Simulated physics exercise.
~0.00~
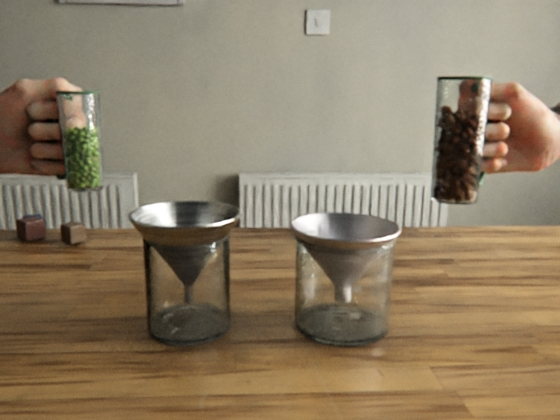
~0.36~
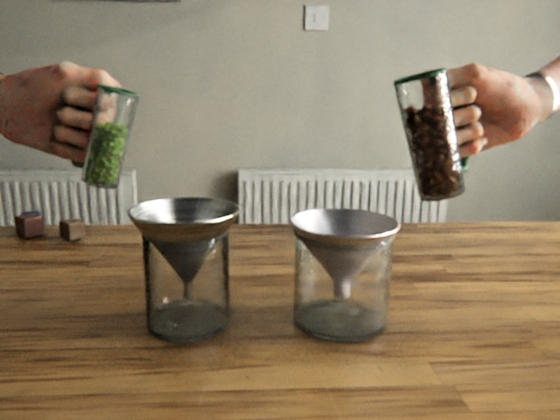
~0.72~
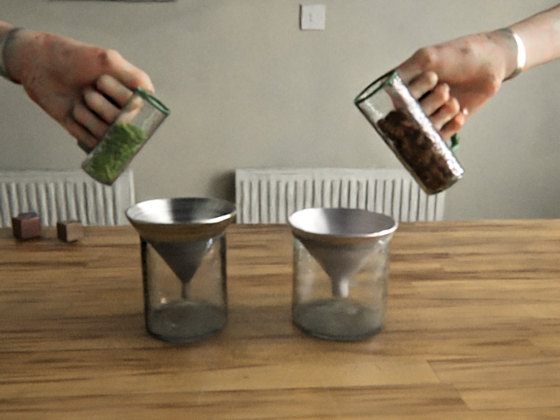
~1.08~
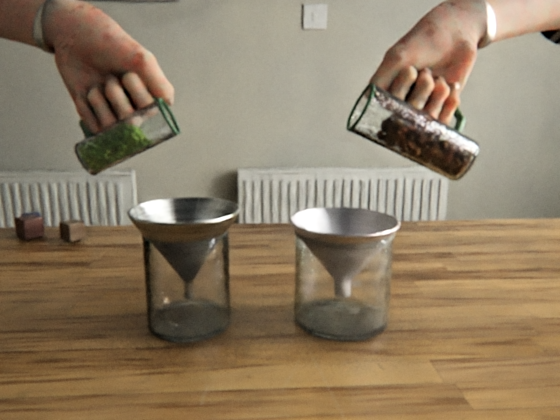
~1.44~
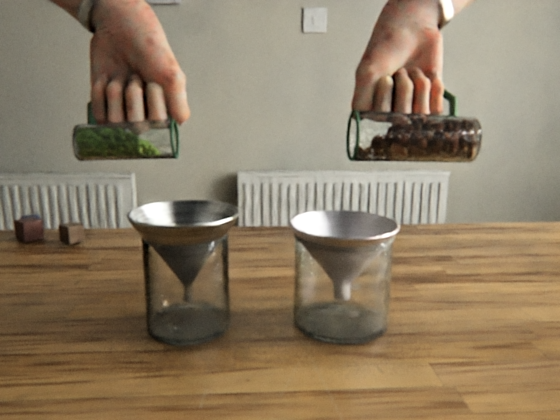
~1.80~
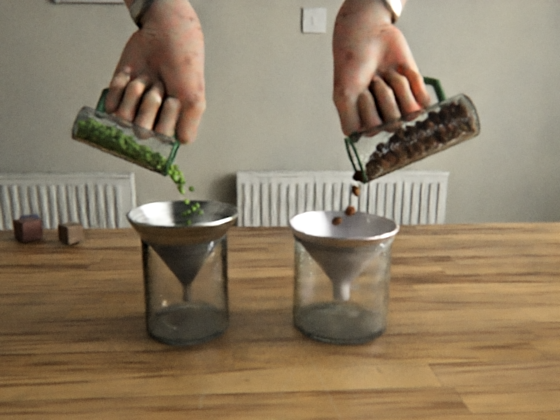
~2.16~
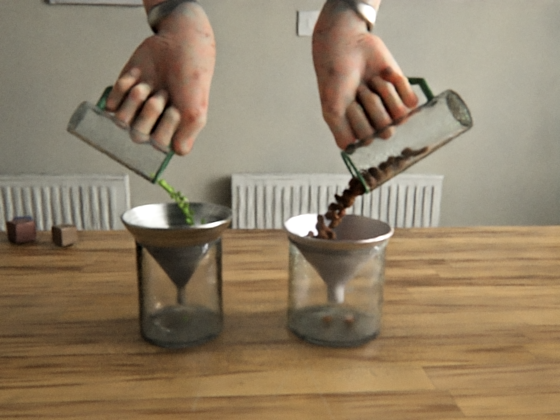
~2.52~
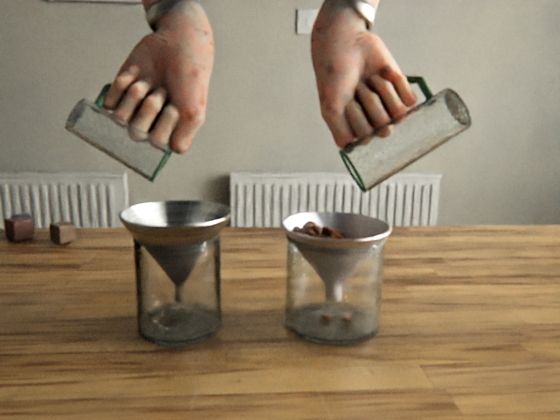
On a striped wooden table in front of a grey wall and white radiators, two glass jars stand side by side with metal funnels in their mouths. Two hands hold glass cups above them, the left one containing small green pieces and the right one larger brown pieces. The hands swing inward and tip the cups onto their sides. As they tilt further, a few pieces drop first, then both loads stream into the funnels. Finally both cups are held upside down and empty, brown pieces sit heaped in the right funnel, and both jars look nearly empty.
